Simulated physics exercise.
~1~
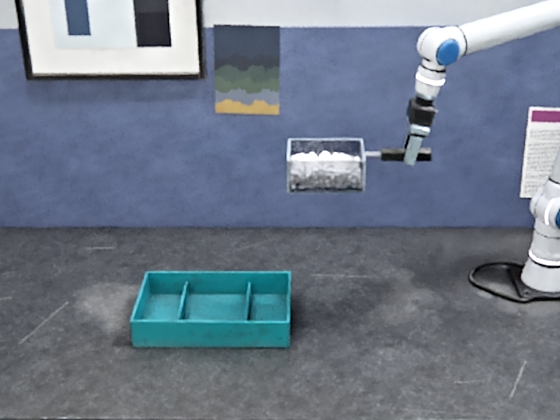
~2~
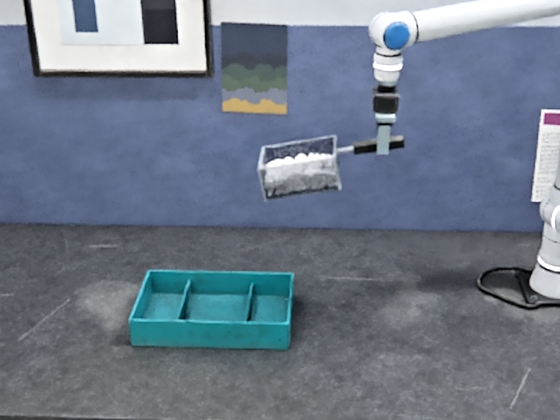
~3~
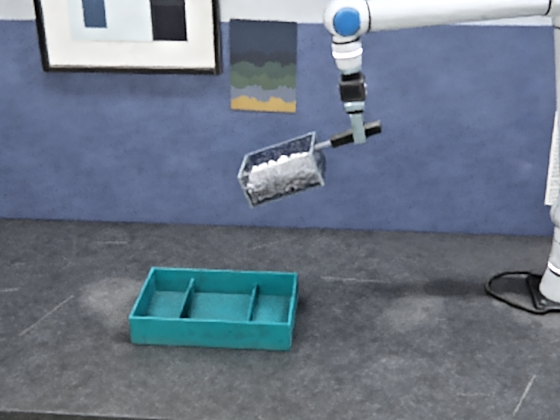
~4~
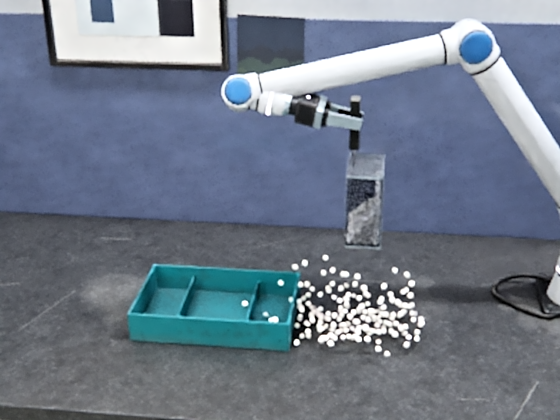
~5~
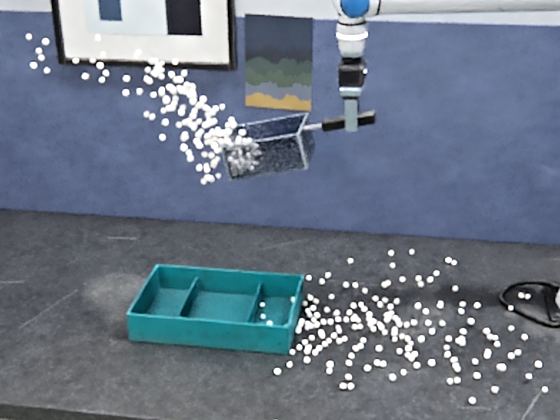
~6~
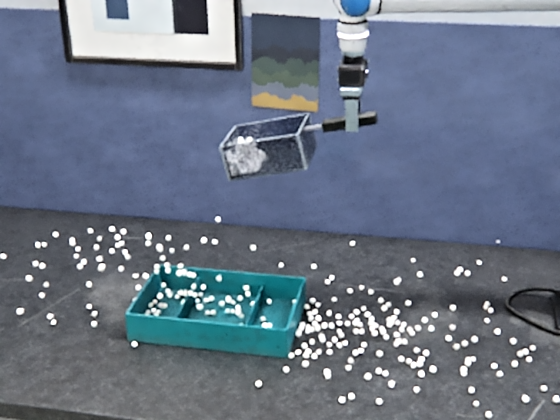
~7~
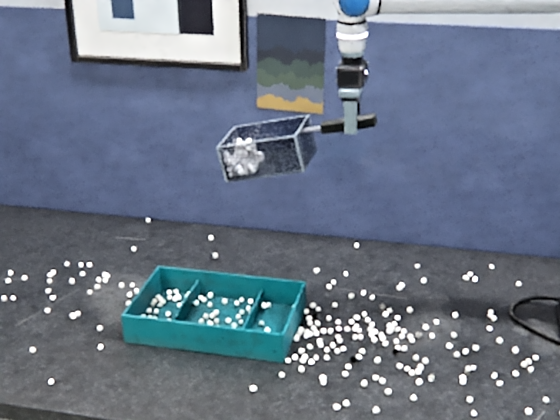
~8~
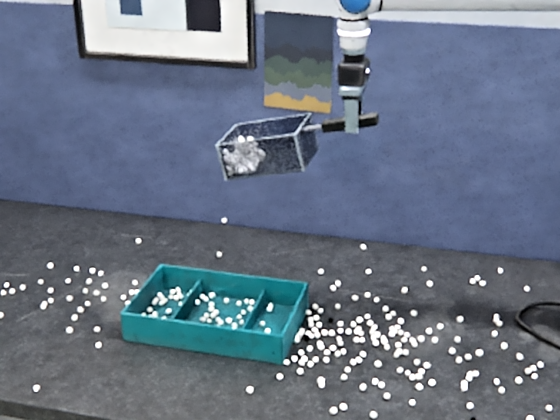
A robot arm tips a clear box, scattering white beads over the table and teal crate.
